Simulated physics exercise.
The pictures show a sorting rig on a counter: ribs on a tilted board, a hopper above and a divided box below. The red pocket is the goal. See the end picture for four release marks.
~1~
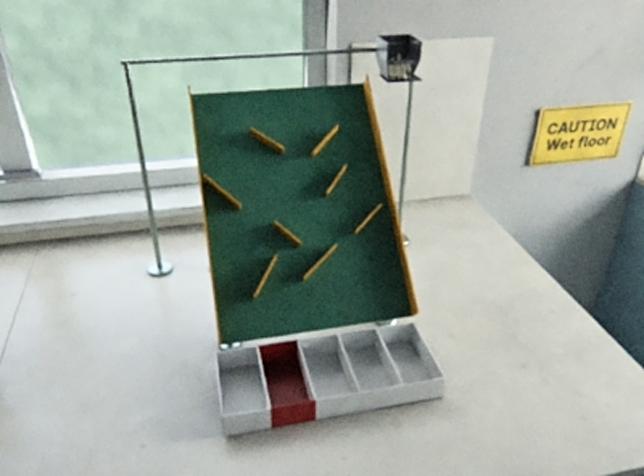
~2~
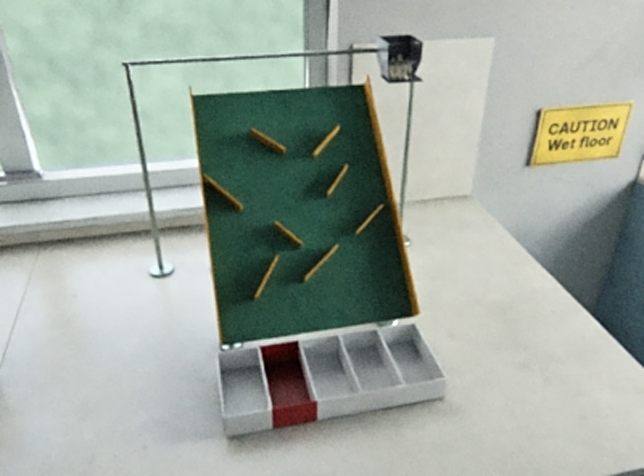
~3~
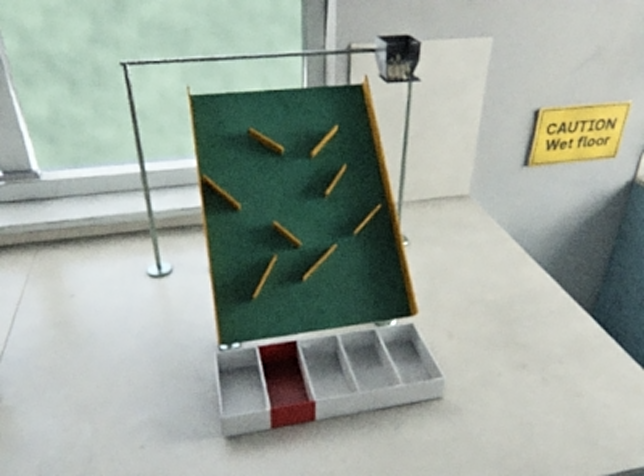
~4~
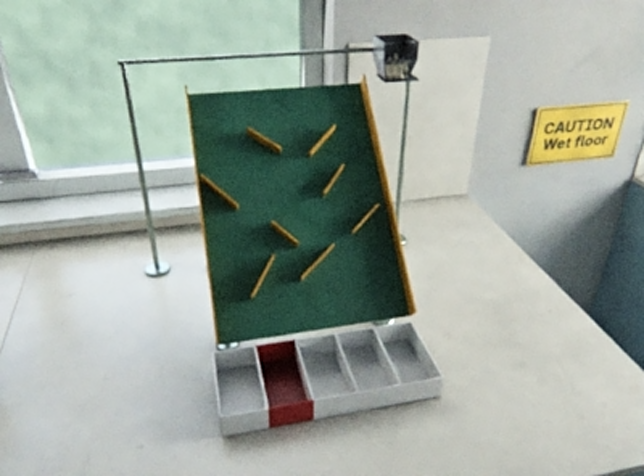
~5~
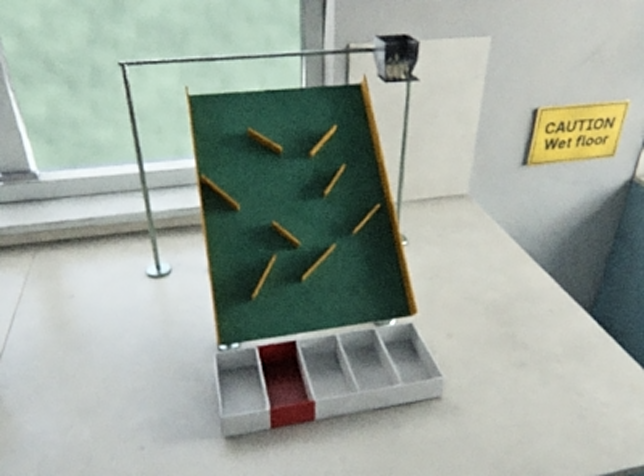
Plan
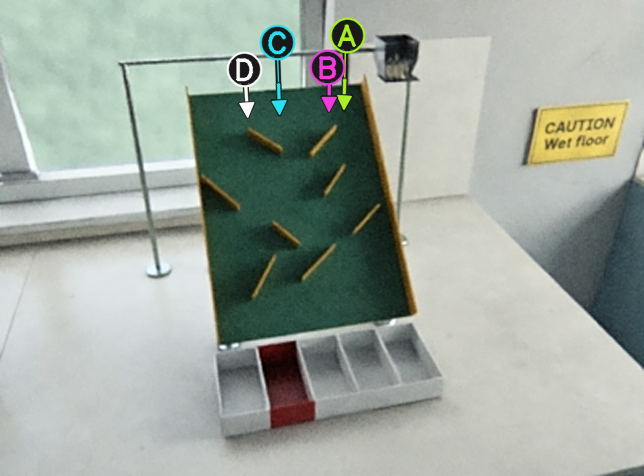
A green tilted board with small wooden ribs stood on a counter beneath a dark hopper, above a divided box with one red pocket, and apart from a slight shake of the view, nothing moved.
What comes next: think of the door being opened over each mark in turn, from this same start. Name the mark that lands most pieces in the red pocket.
Take C.
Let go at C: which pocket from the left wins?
The second from the left.
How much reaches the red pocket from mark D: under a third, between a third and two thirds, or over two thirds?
Mark D gives between a third and two thirds.
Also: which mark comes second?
That would be D.
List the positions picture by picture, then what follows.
The first picture shows hopper near (396, 70), white beans, door shut.
The second picture shows ribs (251, 129) to (285, 149), (314, 153) to (339, 125), (205, 175) to (242, 206).
The third picture shows ribs (327, 193) to (346, 165), (274, 222) to (301, 244), (357, 231) to (381, 204).
The fourth picture shows ribs (252, 297) to (274, 254), (302, 278) to (334, 244).
The fifth picture shows red pocket near (293, 413), number 2 of 5 from the left.
On the marked copy, mark A meets the board at (344, 104); mark B meets the board at (329, 106); mark C meets the board at (279, 109); mark D meets the board at (247, 112).
With A, close to a quarter in the red pocket, close to two thirds in other pockets, a small share held on the board.
With B, close to a quarter in the red pocket, close to half in other pockets, close to a quarter held on the board.
With C, close to two thirds in the red pocket, a small share in other pockets, close to a quarter held on the board.
With D, close to a third in the red pocket, close to a third in other pockets, close to a quarter held on the board.
